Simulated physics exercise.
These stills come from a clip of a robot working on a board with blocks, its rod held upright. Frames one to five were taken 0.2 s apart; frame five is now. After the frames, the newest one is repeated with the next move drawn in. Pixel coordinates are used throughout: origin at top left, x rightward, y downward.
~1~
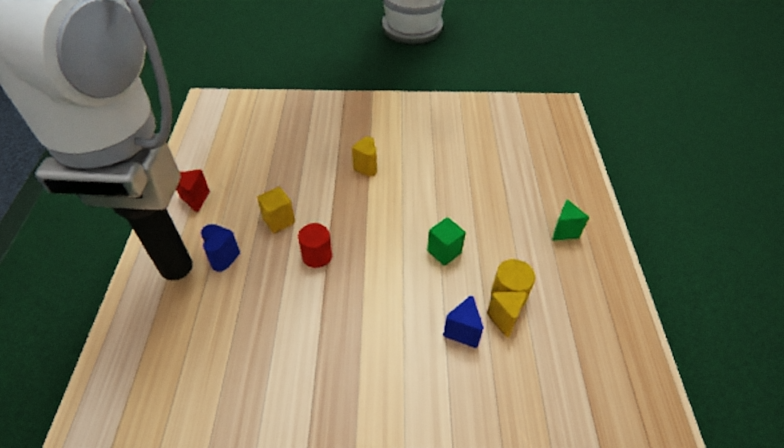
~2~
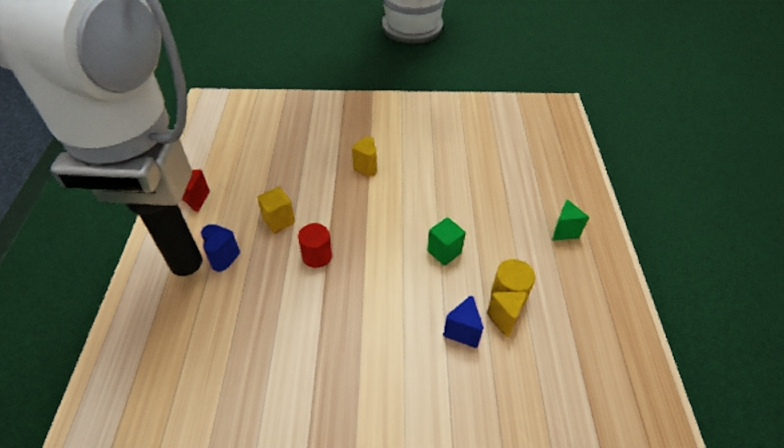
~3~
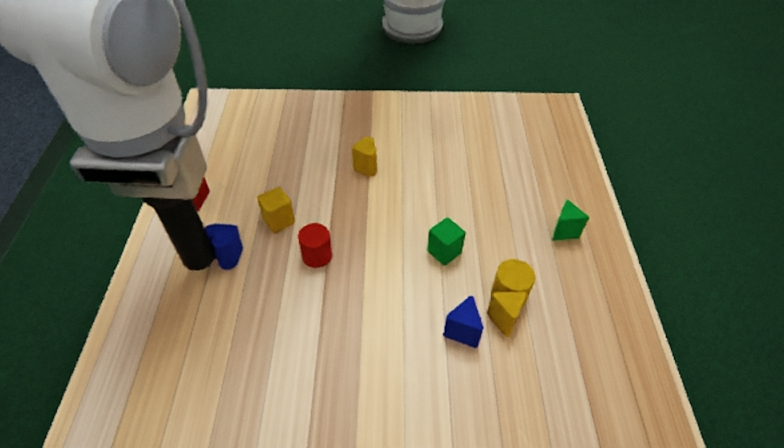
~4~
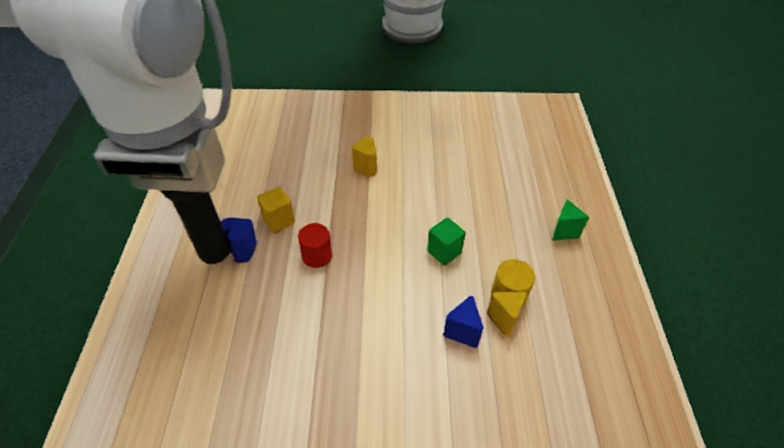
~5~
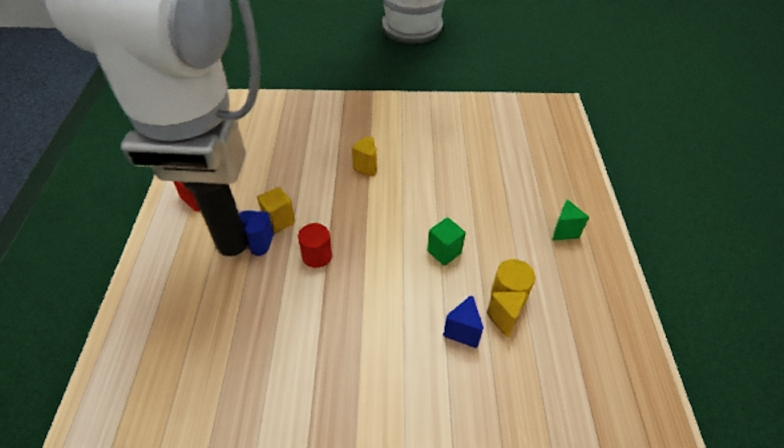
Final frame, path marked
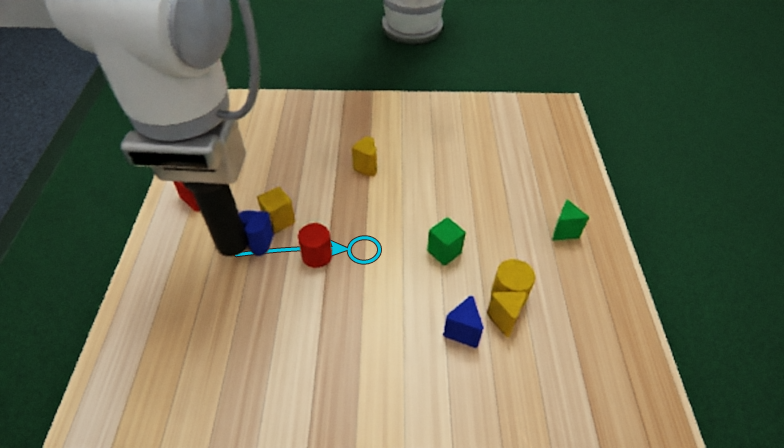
A robot arm lowered its black rod beside a blue block on the left of a wooden board, then pushed the block to the right, up close to a yellow one, while the other blocks stayed put.
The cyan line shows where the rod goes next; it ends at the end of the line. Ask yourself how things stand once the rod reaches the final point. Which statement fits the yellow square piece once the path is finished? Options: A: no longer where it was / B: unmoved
I choose A.
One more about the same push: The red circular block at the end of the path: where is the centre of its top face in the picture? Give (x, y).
Somewhere near (380, 251).
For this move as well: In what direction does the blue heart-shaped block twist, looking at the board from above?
From above, it looks like the blue heart-shaped block goes counterclockwise.
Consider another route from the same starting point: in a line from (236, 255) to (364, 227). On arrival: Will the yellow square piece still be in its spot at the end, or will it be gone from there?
It leaves its spot.
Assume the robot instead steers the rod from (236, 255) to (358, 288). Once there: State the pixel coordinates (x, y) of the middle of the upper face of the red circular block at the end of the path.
The centre of its top face lies at (333, 235).
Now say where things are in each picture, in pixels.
Lower end of the rod (176, 267), tops of blocks, blue heart-shaped block (215, 236), yellow square piece (274, 199), red circular block (314, 235), green square piece (448, 231), in the first frame.
Rod (186, 263), blocks as before, in the second frame.
Rod (199, 258), blue heart-shaped block (220, 234), in the third frame.
Rod (214, 252), blue heart-shaped block (235, 228), in the fourth frame.
Rod (232, 244), blue heart-shaped block (253, 221), yellow square piece (274, 199), red circular block (314, 235), green square piece (448, 231), in the fifth frame.
The drawn path runs from (236, 255) through (301, 249) to (364, 250).
On the path given first. One third of the way, rod (279, 239); blue heart-shaped block (297, 214); yellow square piece (284, 194), turned 50° anticlockwise.
Two thirds of the way, rod (321, 238); blue heart-shaped block (320, 207), turned 55° anticlockwise; yellow square piece (285, 194), turned 60° anticlockwise; red circular block (346, 240).
At the end, rod (364, 239); blue heart-shaped block (323, 208), turned 70° anticlockwise; yellow square piece (285, 194), turned 60° anticlockwise; red circular block (380, 251); green square piece not moved.
